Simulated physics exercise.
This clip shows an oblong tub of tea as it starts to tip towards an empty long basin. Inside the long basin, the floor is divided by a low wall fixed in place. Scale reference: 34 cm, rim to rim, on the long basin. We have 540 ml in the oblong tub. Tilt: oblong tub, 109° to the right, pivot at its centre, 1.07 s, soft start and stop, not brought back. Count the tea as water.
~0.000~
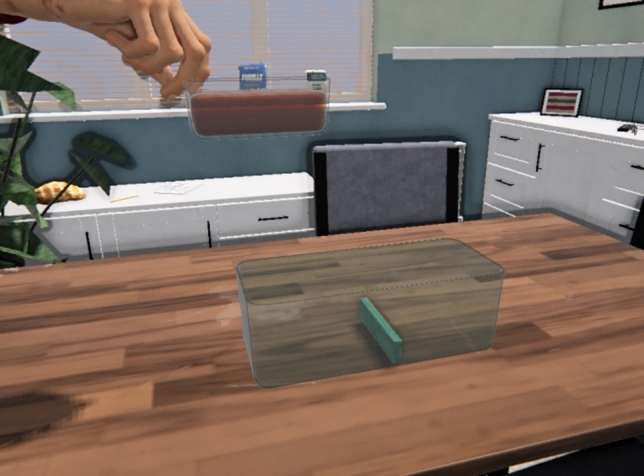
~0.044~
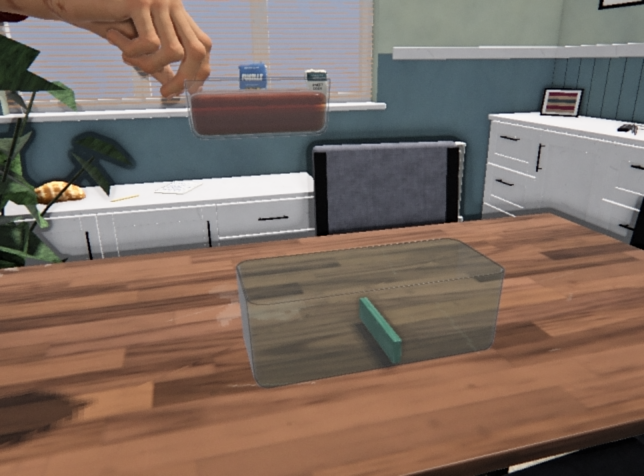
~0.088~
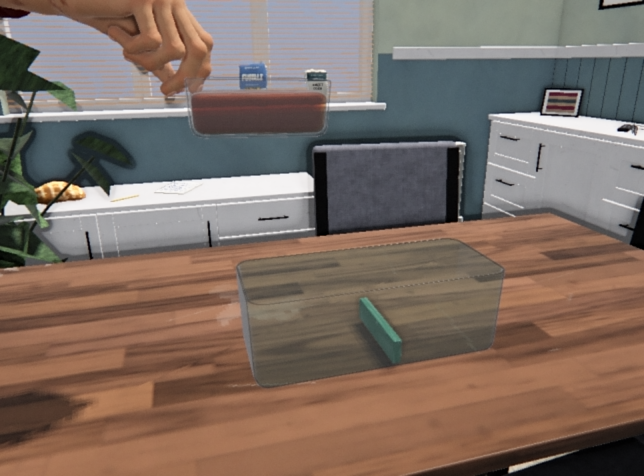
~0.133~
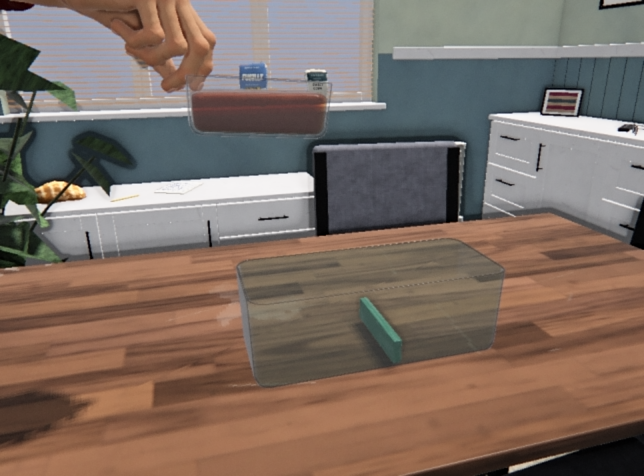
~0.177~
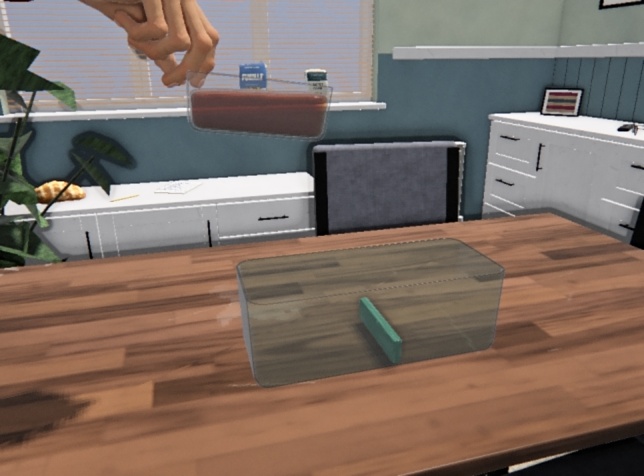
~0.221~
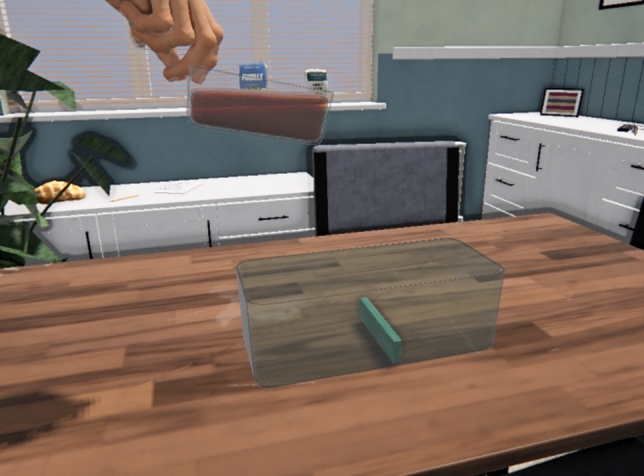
In a room with blue walls and white cabinets, a hand holds an oblong tub of reddish-brown tea above a wooden table, where an empty clear basin stands with a small green wall inside. The tub stays level at first, then tilts slightly, its right end dipping.
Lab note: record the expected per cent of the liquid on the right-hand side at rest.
Expected right-hand share: 52 per cent.
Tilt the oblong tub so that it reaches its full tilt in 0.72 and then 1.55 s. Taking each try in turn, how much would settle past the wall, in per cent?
Around 45 per cent first, around 55 per cent next.
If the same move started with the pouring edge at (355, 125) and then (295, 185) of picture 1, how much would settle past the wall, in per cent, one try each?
Some 70 and 10 per cent, in that order.
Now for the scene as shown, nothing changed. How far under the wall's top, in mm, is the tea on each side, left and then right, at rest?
Left about 24 mm, while the right is about 20 mm.
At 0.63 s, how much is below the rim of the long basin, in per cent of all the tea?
Around 14 percent.
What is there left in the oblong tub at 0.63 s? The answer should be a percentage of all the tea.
Roughly 30 per cent.
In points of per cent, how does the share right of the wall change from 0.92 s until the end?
The right part's share grows by around 2 per cent.
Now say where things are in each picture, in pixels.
The first frame shows tilt 0°; pouring edge (321, 80); surface from (188, 95) to (318, 92); the long basin's rim runs from (242, 284) to (480, 255); the wall's top is at (379, 319).
The second frame shows tilt 0°; pouring edge (322, 80); surface from (189, 95) to (318, 92).
The third frame shows tilt 2°; pouring edge (322, 82); surface from (189, 94) to (318, 93).
The fourth frame shows tilt 4°; pouring edge (323, 84); surface from (189, 93) to (319, 93).
The fifth frame shows tilt 7°; pouring edge (324, 88); surface from (190, 92) to (320, 94).
The sixth frame shows tilt 11°; pouring edge (324, 93); surface from (190, 92) to (321, 95).
Then, 0.63 s in, the tilt is 69° and 30 per cent is still to pour, 6 is left of the wall and 8 right of it.
Then, 0.92 s in, the tilt is 104° and 5 per cent is still to pour, 32 is left of the wall and 51 right of it.
Then, 1.23 s in, the tilt is 109° and 0 per cent is still to pour, 42 is left of the wall and 52 right of it.
Then, 1.57 s in, the tilt is 109° and 0 per cent is still to pour, 43 is left of the wall and 53 right of it.
Finally, 43 per cent lies left of the wall, 52 right of it and 5 outside.
